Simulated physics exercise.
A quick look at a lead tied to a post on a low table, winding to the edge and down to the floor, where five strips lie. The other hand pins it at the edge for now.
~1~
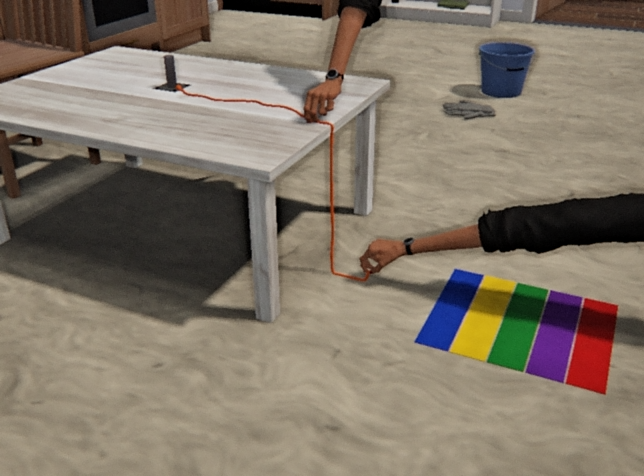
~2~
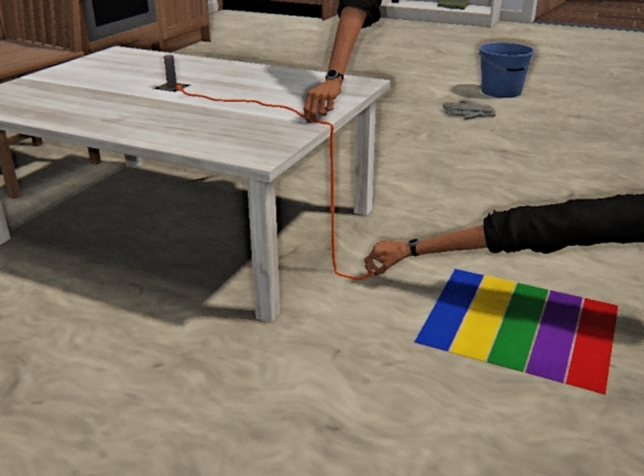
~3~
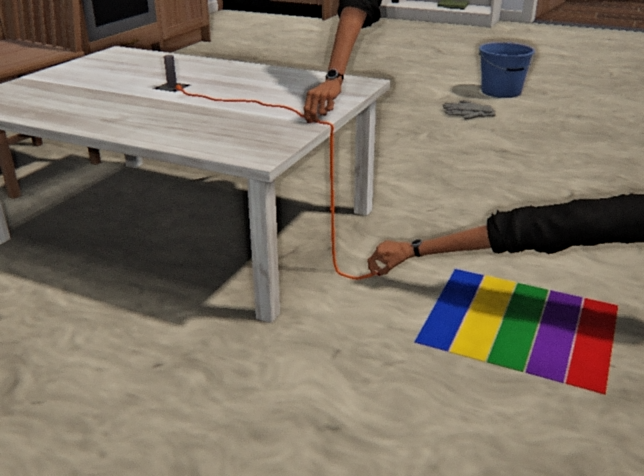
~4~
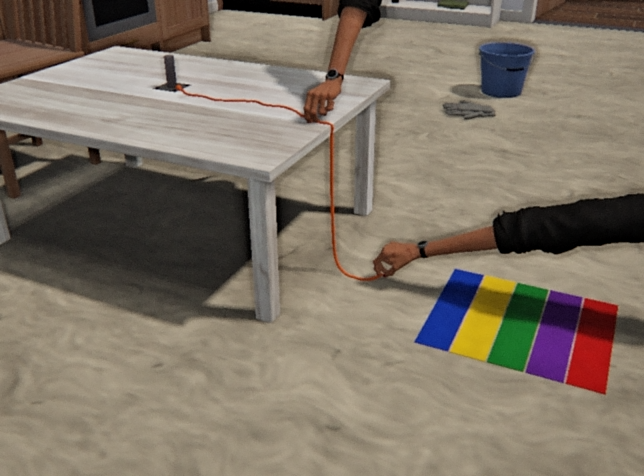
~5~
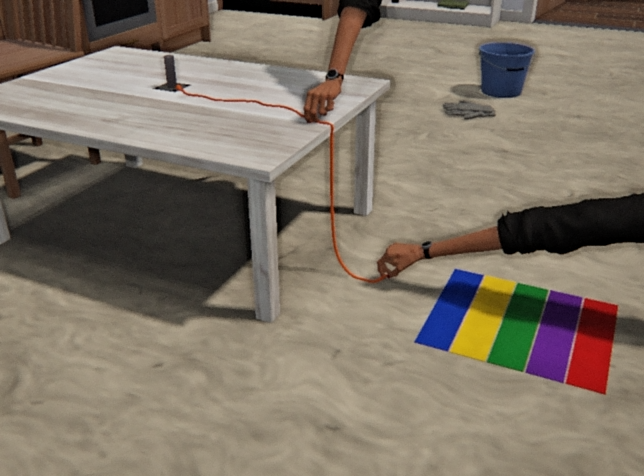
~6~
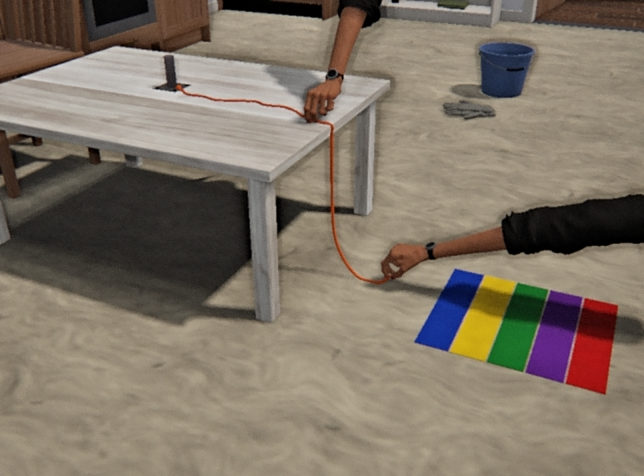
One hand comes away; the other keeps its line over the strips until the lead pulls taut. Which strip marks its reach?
It gets as far as the yellow strip.
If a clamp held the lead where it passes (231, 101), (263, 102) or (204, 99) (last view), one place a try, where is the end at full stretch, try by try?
Try by try, around (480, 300), (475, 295) and (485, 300).
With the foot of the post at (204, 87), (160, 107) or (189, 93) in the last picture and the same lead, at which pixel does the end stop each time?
About (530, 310), (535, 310) and (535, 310).
Early on, end near (431, 286); short of the strips.
Midway, end near (469, 295); over blue.
At the end of the slack, end near (492, 300); over yellow. The yellow one.
